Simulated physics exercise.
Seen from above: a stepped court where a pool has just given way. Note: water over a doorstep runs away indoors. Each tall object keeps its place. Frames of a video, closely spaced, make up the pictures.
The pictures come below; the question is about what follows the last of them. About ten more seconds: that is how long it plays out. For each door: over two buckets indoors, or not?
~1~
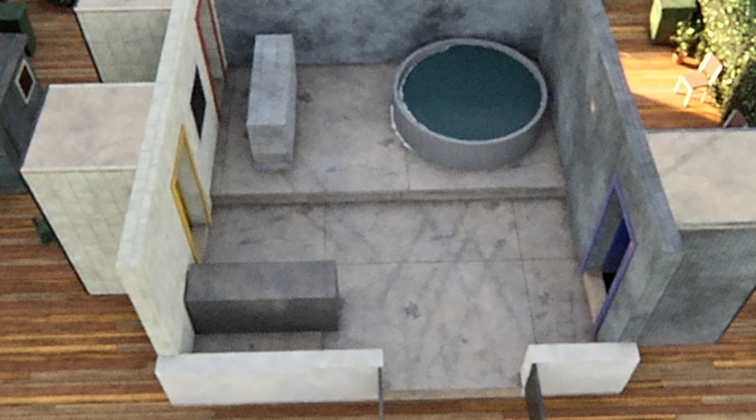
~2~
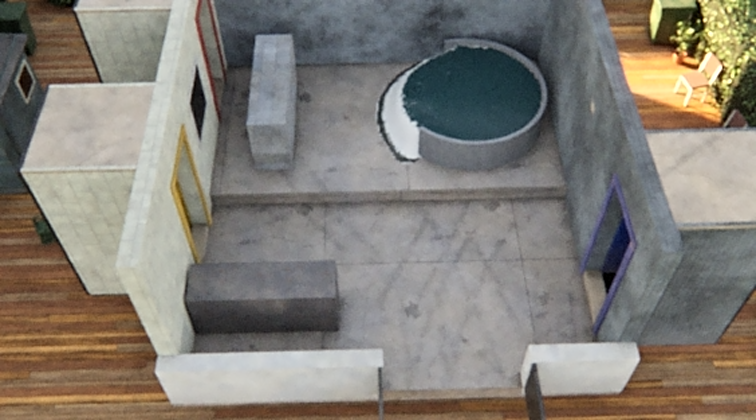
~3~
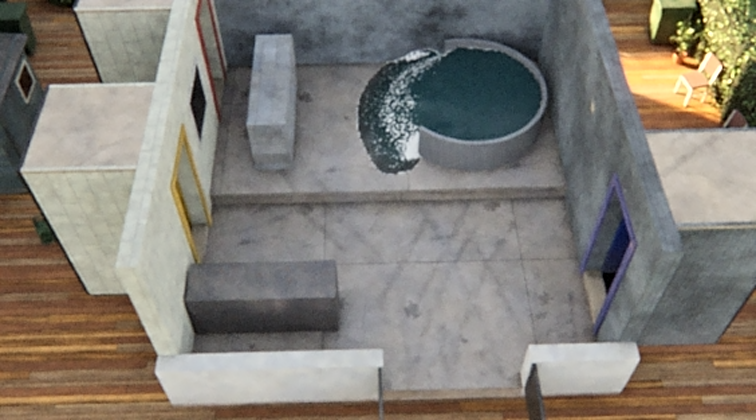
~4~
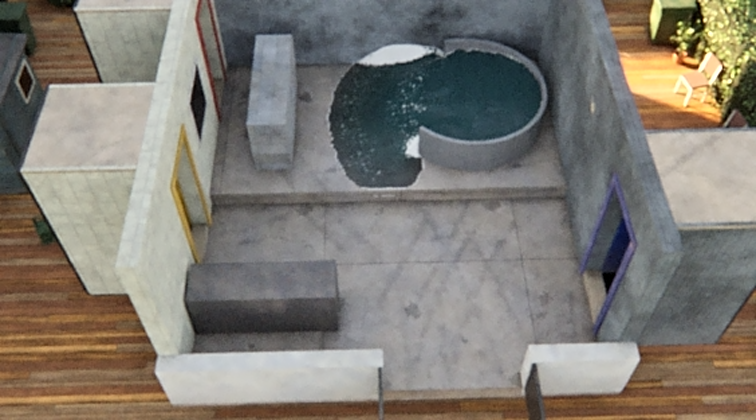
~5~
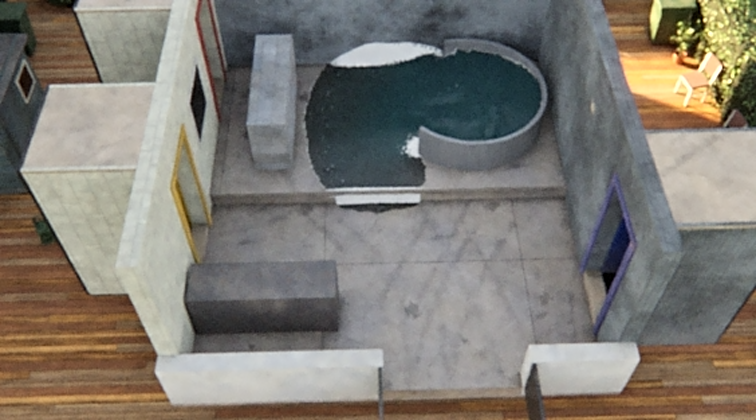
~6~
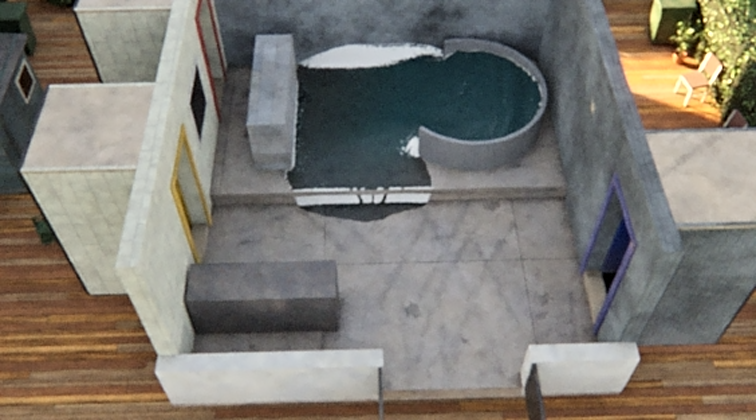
Outcome: The red door is going to be over the line, the yellow door is going to be over the line, the blue door is going to be at or under the line.
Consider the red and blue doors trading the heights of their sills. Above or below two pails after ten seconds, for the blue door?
In short, the blue door remains below the limit.
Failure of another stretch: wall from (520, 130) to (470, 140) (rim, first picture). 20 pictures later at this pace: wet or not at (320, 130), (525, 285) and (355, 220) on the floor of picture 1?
Untouched, soaked, untouched.
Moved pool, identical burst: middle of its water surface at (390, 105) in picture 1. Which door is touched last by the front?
That would be the blue-painted one, I think.
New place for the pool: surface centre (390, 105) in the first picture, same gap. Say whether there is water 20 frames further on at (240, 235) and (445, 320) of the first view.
I'd say watered for the first and watered for the second.
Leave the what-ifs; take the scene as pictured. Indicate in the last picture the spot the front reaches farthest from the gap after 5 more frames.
Look around (208, 240).
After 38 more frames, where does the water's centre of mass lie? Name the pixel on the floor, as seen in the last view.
Somewhere around (374, 180) in the last view.
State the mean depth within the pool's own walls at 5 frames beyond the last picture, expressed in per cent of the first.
Estimate: Close to 54 %.
A moment on, water covers 35 % of the floor; the red door wet at the sill, nothing in, the yellow door wet at the sill, nothing in, the blue door not reached.
Next, water covers 40 % of the floor; the red door under two buckets in, the yellow door under two buckets in, the blue door not reached.
Then, water covers 60 % of the floor; the red door over two buckets in, the yellow door under two buckets in, the blue door not reached.
Later, water covers 85 % of the floor; the red door far over two buckets in, the yellow door over two buckets in, the blue door not reached.
In the end, water covers 90 % of the floor; the red door far over two buckets in, the yellow door over two buckets in, the blue door wet at the sill, nothing in.
